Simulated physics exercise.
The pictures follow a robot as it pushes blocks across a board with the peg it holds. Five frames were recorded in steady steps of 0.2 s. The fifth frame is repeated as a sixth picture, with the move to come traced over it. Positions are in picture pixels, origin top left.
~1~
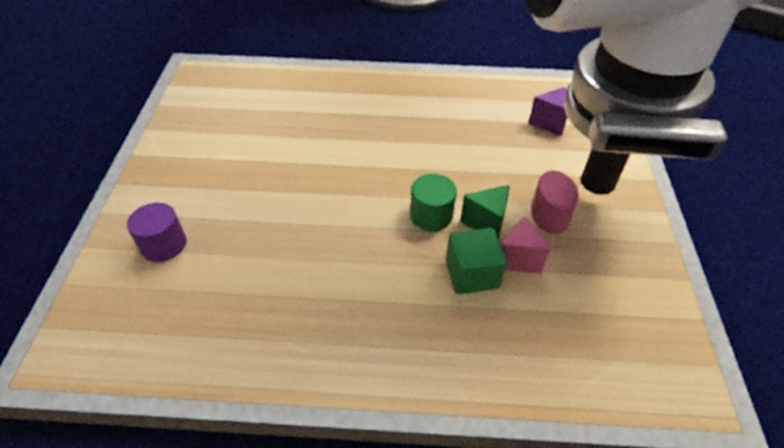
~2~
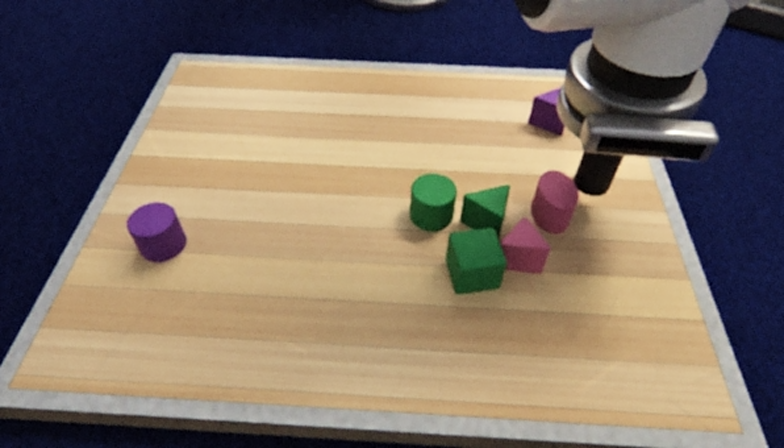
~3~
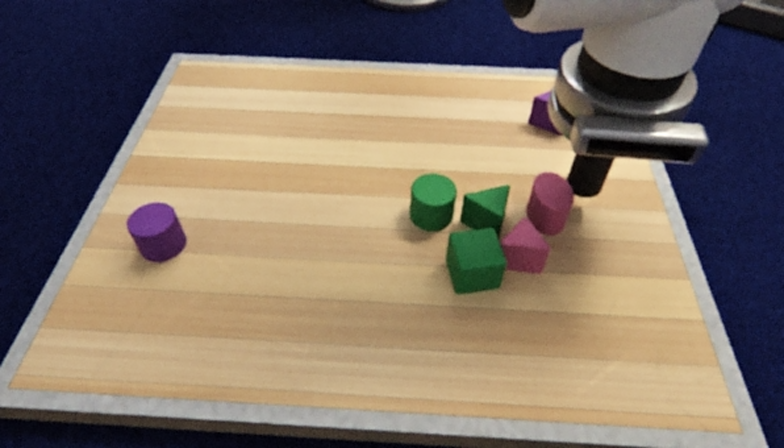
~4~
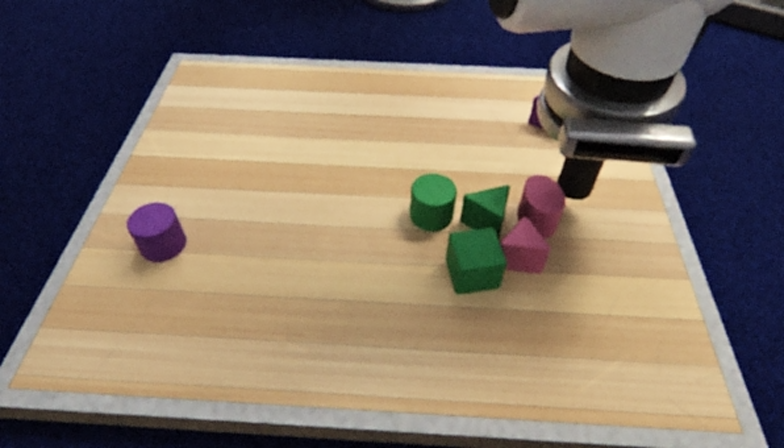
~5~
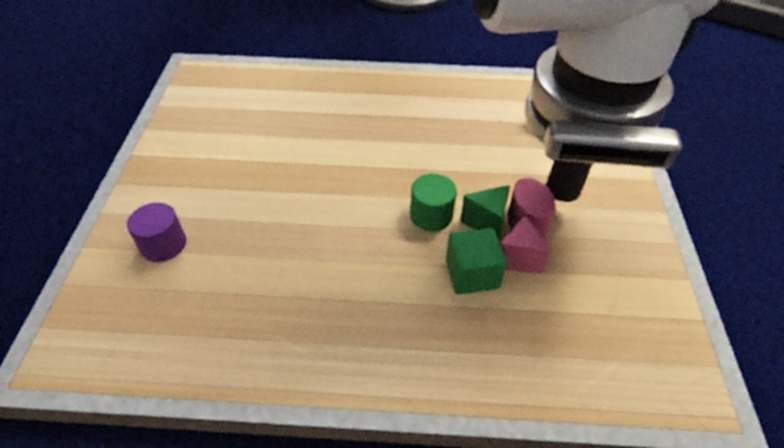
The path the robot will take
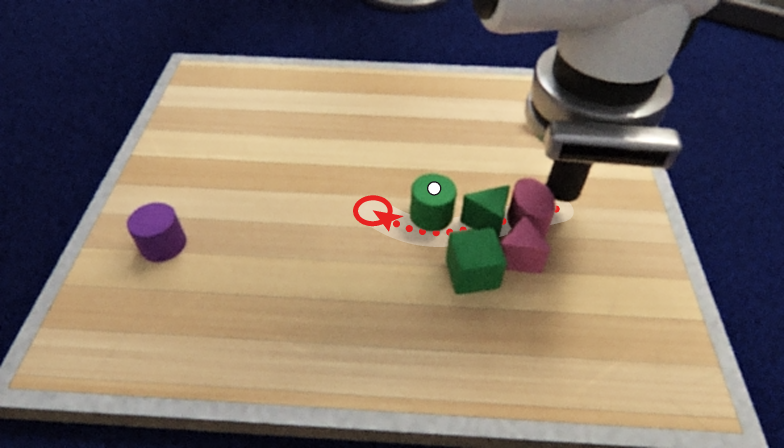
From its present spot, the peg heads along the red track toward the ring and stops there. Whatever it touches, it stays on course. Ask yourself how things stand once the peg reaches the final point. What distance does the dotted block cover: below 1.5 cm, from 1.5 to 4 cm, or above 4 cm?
Answer: More than 4 cm.
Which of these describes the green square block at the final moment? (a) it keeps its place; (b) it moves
I'll go with b - it moves.
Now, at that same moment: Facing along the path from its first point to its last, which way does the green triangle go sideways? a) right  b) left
Correct choice: B.
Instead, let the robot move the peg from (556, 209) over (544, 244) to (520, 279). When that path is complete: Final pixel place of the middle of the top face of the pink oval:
At roughly (509, 214).
Drawn move, from (556, 209) through (496, 223) and (432, 233) to (373, 211); the dot is on the green circle.
The first path, step by step. One third of the way, peg at (499, 204); green square block at (467, 259); green triangle at (436, 223), turned 20° anticlockwise; pink triangle at (514, 245), turned 75° anticlockwise; pink oval at (475, 216), turned 30° anticlockwise.
Two thirds of the way, peg at (434, 214); green circle at (408, 182); green square block at (455, 274), turned 20° anticlockwise; green triangle at (389, 255), turned 40° anticlockwise; pink triangle at (514, 245), turned 80° anticlockwise; pink oval at (429, 237), turned 80° anticlockwise.
At the end, peg at (372, 191); green circle at (376, 156); green square block at (455, 274), turned 20° anticlockwise; green triangle at (389, 255), turned 40° anticlockwise; pink triangle at (514, 245), turned 80° anticlockwise; pink oval at (429, 237), turned 80° anticlockwise.
